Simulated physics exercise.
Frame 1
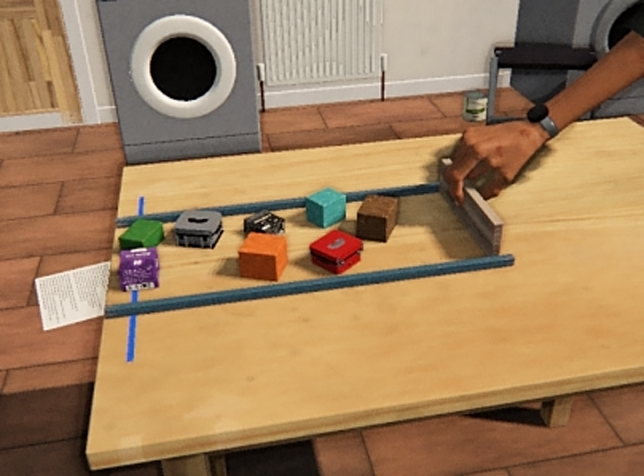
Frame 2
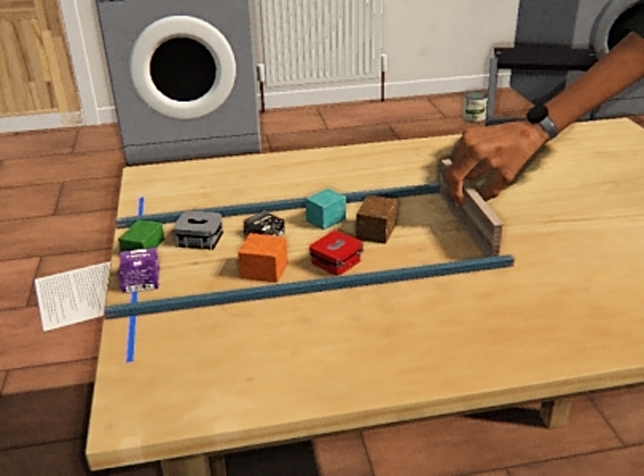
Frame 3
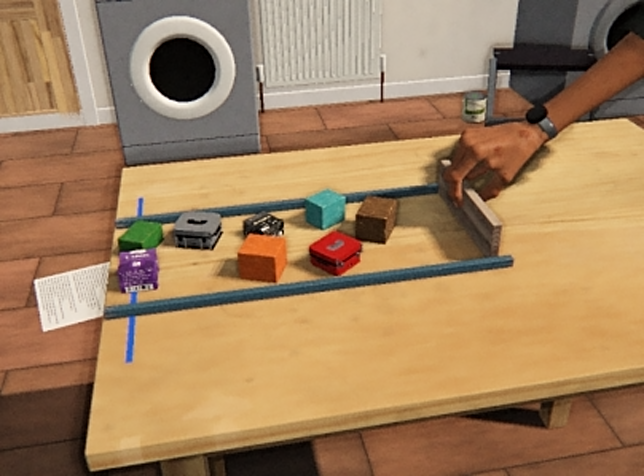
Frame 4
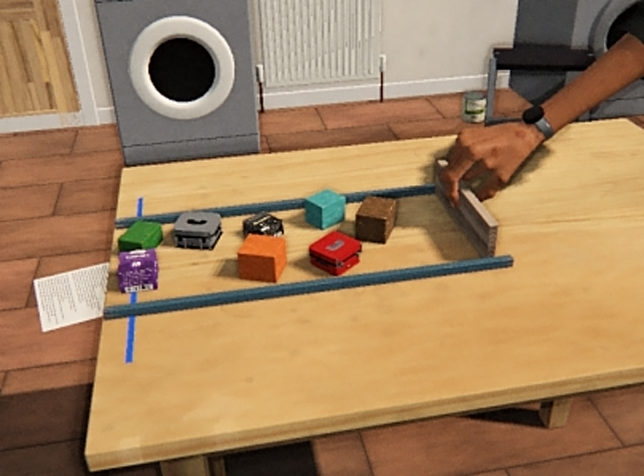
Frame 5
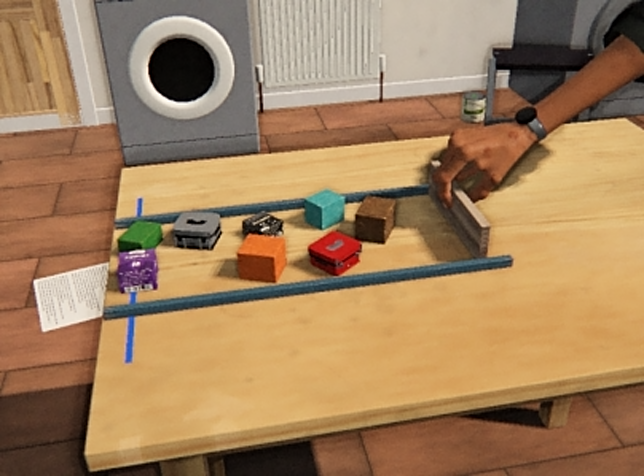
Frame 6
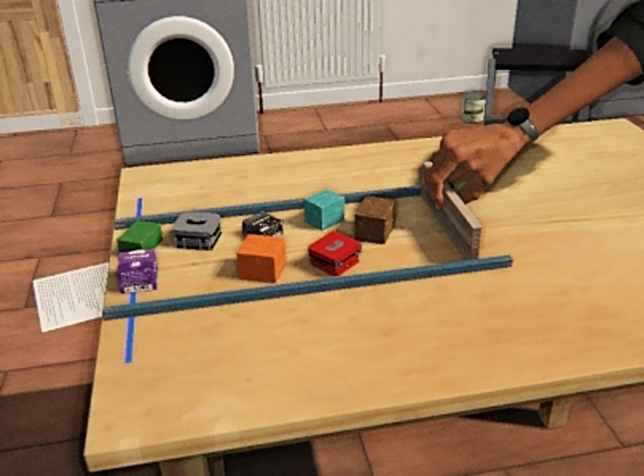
A hand grips a wooden board standing at the right of a channel between two blue rails on a table, and slides it slowly a short way left. The loose blocks and cases, among them green, purple, orange, turquoise and red ones, stay still, with a gap remaining before the board.
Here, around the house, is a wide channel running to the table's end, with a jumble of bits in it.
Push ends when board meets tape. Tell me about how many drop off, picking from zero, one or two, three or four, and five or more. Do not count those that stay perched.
The fallen count comes to five or more.
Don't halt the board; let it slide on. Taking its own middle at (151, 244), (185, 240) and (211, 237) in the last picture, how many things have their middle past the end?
Per position: 5 / 3 / 1.
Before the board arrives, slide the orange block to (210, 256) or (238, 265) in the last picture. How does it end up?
Well, the orange block fails to stay the first time and fails to stay the second time.
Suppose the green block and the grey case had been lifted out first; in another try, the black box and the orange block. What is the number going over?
The count is 3 in the first case and 3 in the second.
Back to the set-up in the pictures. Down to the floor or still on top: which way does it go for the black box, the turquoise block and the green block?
Here is how it goes: The black box drops, while the turquoise block does not drop, and the green block drops.
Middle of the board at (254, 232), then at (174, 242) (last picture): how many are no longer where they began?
First 7, then 8.
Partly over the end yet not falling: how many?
The count would be 3.
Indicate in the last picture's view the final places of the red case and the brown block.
Around (111, 292) and around (115, 254).
Soon after, none off yet; purple box at rest near (138, 271); green block at rest near (140, 240); grey case at rest near (198, 231).
After that, none off yet; purple box at rest near (138, 271); green block displaced about its own width near (109, 242); grey case displaced about its own width near (148, 236).
In the end, the number that fall off is five or more; gone, black box, orange block, grey case, green block and purple box.
